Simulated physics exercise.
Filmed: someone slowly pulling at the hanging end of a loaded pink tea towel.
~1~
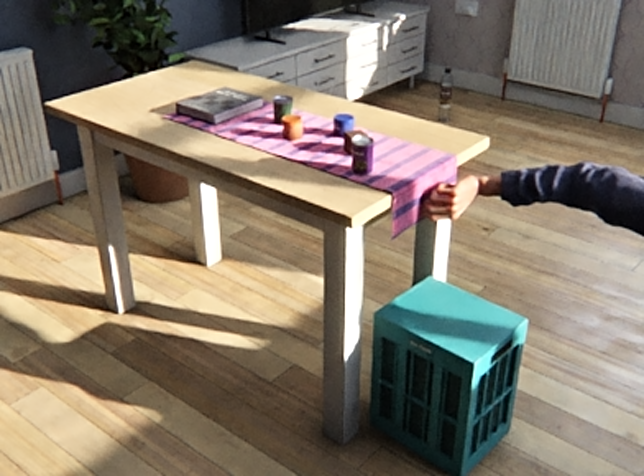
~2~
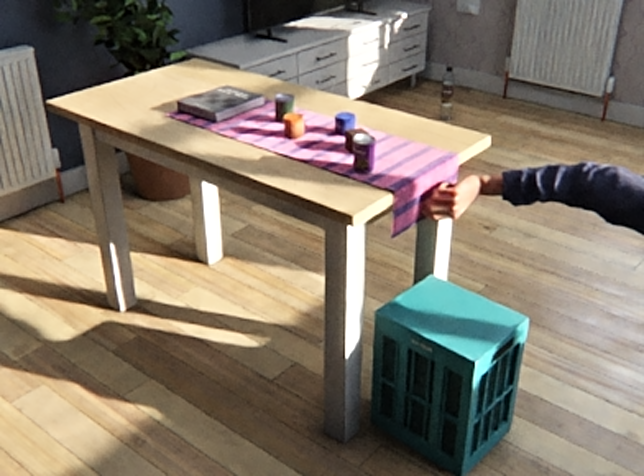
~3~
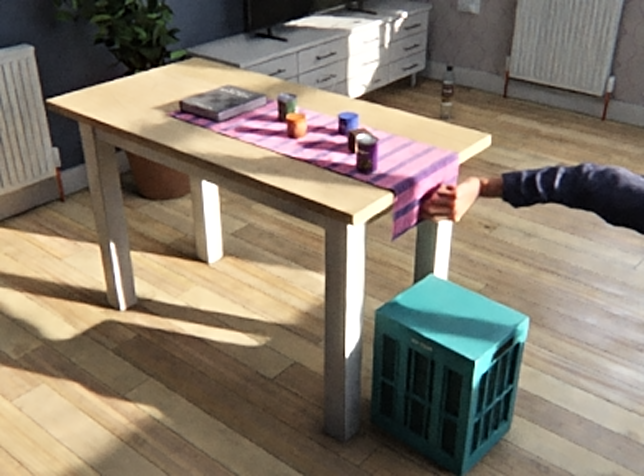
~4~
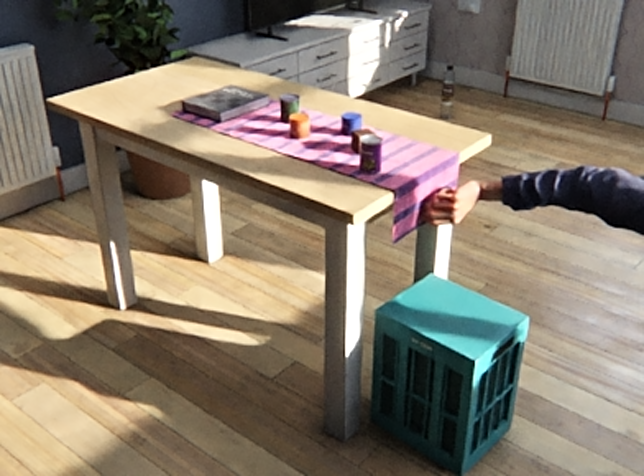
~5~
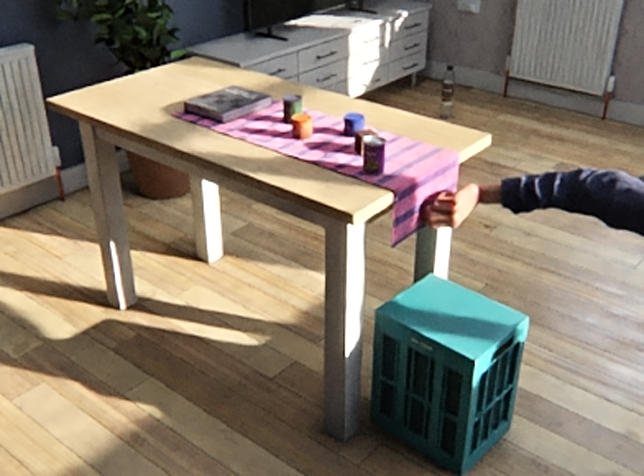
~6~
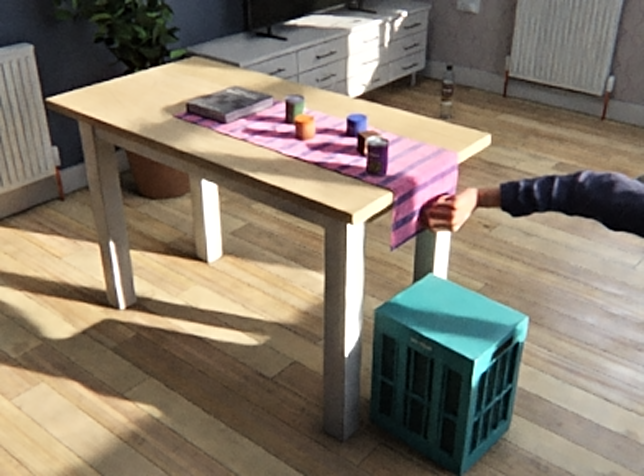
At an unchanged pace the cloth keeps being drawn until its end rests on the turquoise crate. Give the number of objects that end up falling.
The tally of dropped things is two.
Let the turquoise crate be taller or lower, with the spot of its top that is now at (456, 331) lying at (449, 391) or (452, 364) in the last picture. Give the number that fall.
4 and 3.
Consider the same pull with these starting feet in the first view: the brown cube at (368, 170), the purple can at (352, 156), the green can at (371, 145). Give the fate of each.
The brown cube? It tips off. The purple can tips off, and the green can tips off.
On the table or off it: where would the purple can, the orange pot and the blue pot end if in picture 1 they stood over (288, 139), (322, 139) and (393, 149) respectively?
I reckon the purple can hangs on, the orange pot hangs on and the blue pot takes a fall.
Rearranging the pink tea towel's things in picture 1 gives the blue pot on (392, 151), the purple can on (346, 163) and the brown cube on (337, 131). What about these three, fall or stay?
The blue pot topples down; the purple can topples down; and the brown cube stays put.
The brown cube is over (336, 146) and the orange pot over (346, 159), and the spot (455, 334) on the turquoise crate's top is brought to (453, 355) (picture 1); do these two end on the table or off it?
The brown cube is lost, the orange pot is lost.
Soon after, hem near (422, 281); purple can gone.
After that, hem on the crate; purple can and brown cube gone.
In the end, hem on the crate; purple can and brown cube gone. It carries off two.
